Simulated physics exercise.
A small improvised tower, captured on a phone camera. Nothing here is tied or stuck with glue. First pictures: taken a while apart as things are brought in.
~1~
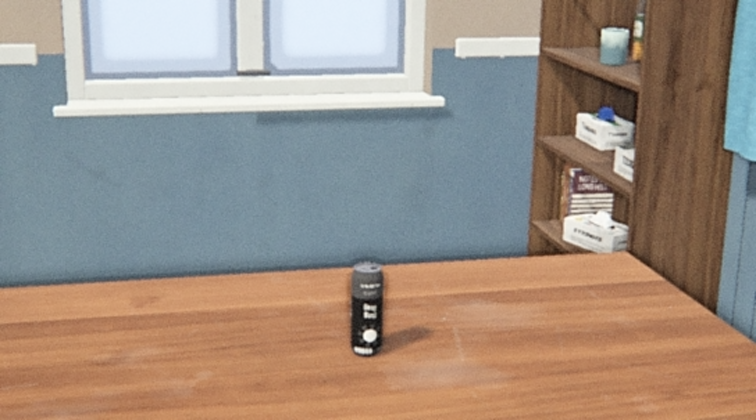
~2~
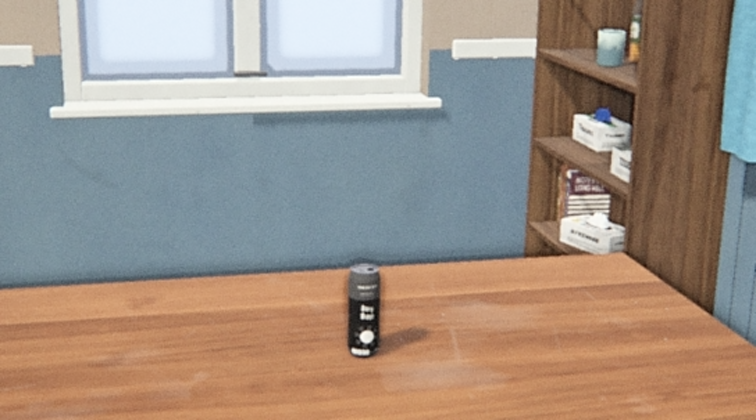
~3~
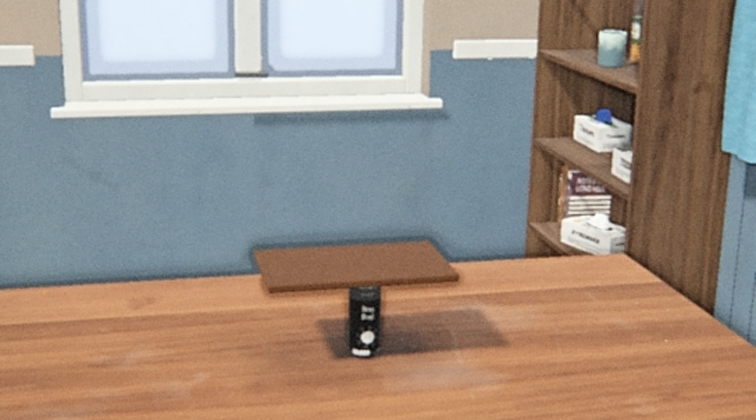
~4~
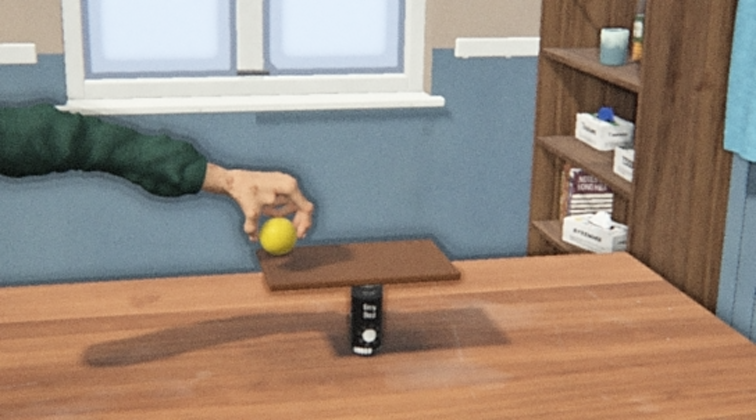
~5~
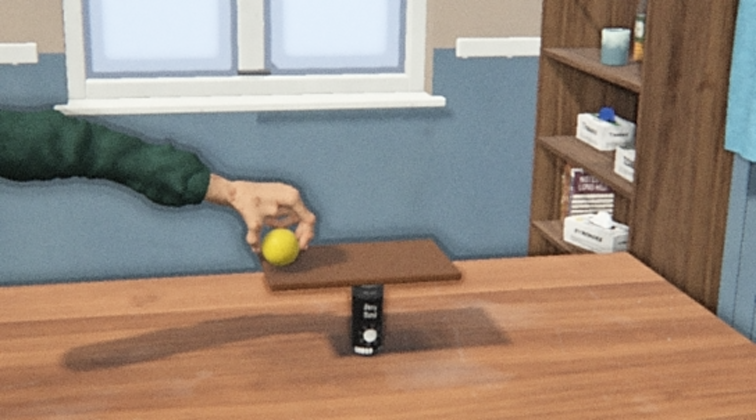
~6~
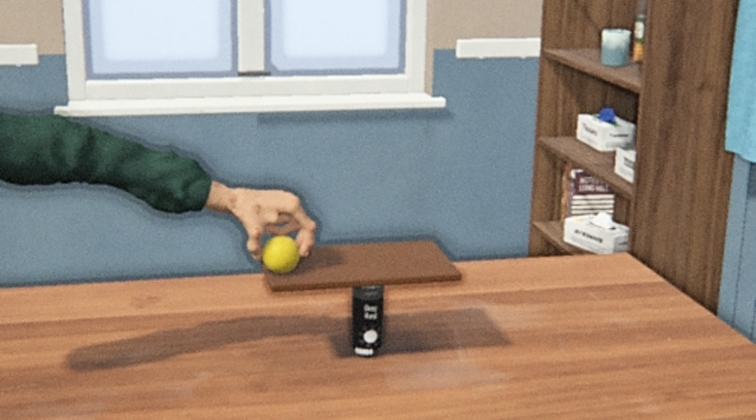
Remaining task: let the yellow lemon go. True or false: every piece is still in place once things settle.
False.
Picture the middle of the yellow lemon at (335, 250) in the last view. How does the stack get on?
After that, it tumbles down.
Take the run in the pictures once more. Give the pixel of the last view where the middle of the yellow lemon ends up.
Near (280, 353).
Then, 0.30 s past the last view, yellow lemon now fallen; brown lid rocked 41° from its first pose.
Then, 0.60 s past the last view, brown lid rocked 74° from its first pose.
Then, 1.00 s past the last view, brown lid now fallen; black can rocked 69° from its first pose.
Then, 1.10 s past the last view, black can now fallen.
Finally, fallen, yellow lemon, black can and brown lid. Final places as the last picture's camera would see them, yellow lemon near (280, 353). The stack comes apart.
